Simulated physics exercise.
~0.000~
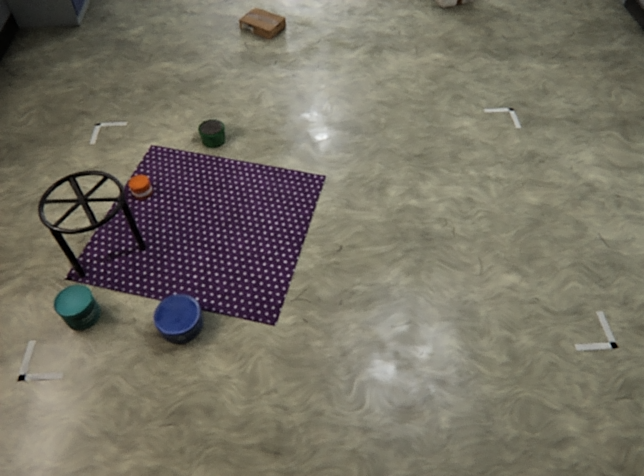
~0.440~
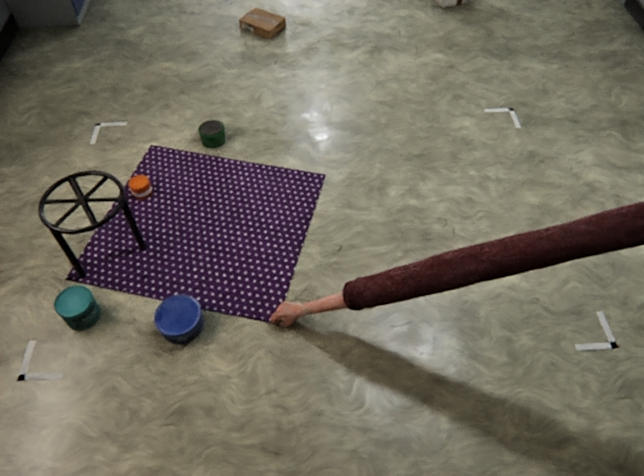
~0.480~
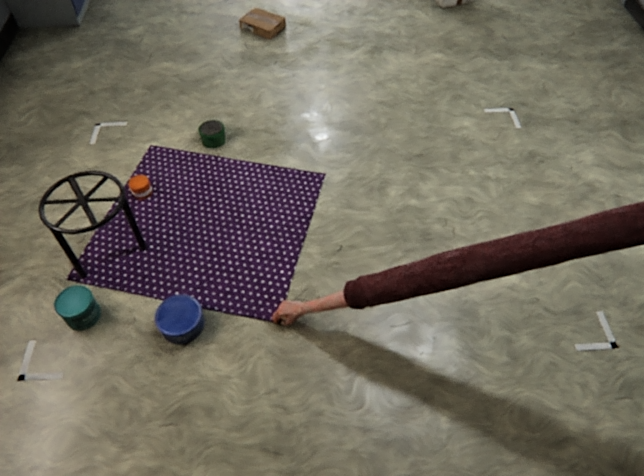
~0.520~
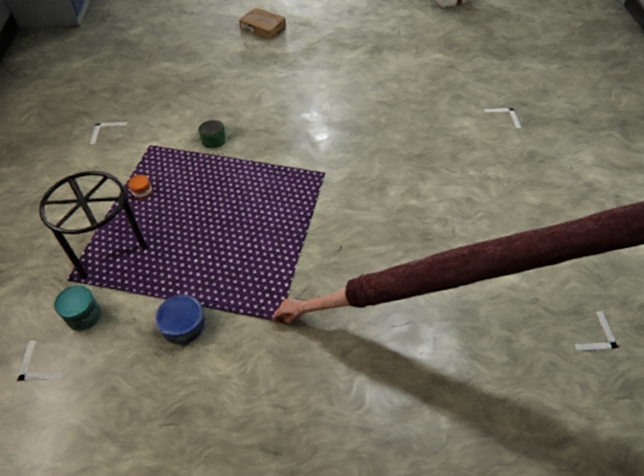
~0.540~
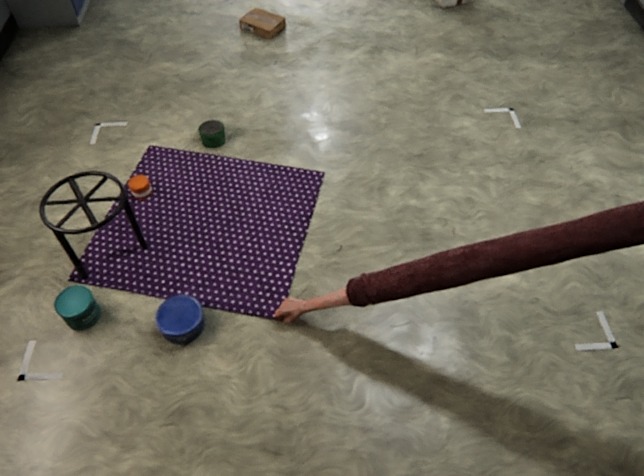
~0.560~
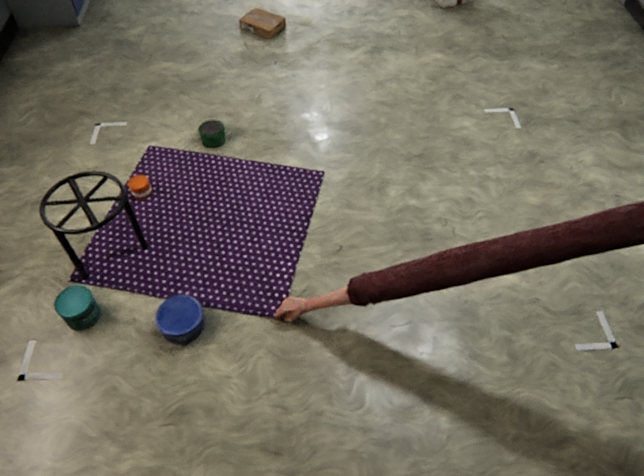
An arm in a dark red sleeve reached in from the right and gripped the near right corner of the purple patterned sheet, then barely moved, while the stool, bins and pots stayed put.
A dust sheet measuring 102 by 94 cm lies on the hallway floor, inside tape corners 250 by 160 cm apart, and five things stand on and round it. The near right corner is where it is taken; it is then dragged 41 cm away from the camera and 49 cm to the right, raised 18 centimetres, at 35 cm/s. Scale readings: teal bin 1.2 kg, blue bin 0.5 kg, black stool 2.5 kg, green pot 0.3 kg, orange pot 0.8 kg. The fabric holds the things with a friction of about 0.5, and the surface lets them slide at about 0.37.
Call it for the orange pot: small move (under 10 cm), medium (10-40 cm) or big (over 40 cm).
Medium.
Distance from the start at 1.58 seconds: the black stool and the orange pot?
The black stool has shifted 20 cm and the orange pot 6 cm.
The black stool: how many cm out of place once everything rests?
The black stool ends up 40 cm from where it started.
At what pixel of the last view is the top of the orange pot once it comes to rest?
(178, 192).
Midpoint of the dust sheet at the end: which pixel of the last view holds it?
I'd say it sits around (259, 204) in the last picture.
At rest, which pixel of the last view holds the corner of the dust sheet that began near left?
It settles at roughly (175, 294).
At 1.1 s, middle of the dust sheet at (216, 214); black stool 8 cm off its start.
At 1.6 s, middle of the dust sheet at (228, 205); orange pot 7 cm off its start, black stool 19 cm off its start.
At 2.1 s, middle of the dust sheet at (245, 203); orange pot 15 cm off its start at (163, 190), black stool 30 cm off its start at (149, 205).
At 2.6 s, middle of the dust sheet at (259, 204); orange pot 22 cm off its start, black stool 38 cm off its start.
At 3.2 s, middle of the dust sheet at (259, 204); orange pot 22 cm off its start at (178, 192), black stool 38 cm off its start at (169, 204).
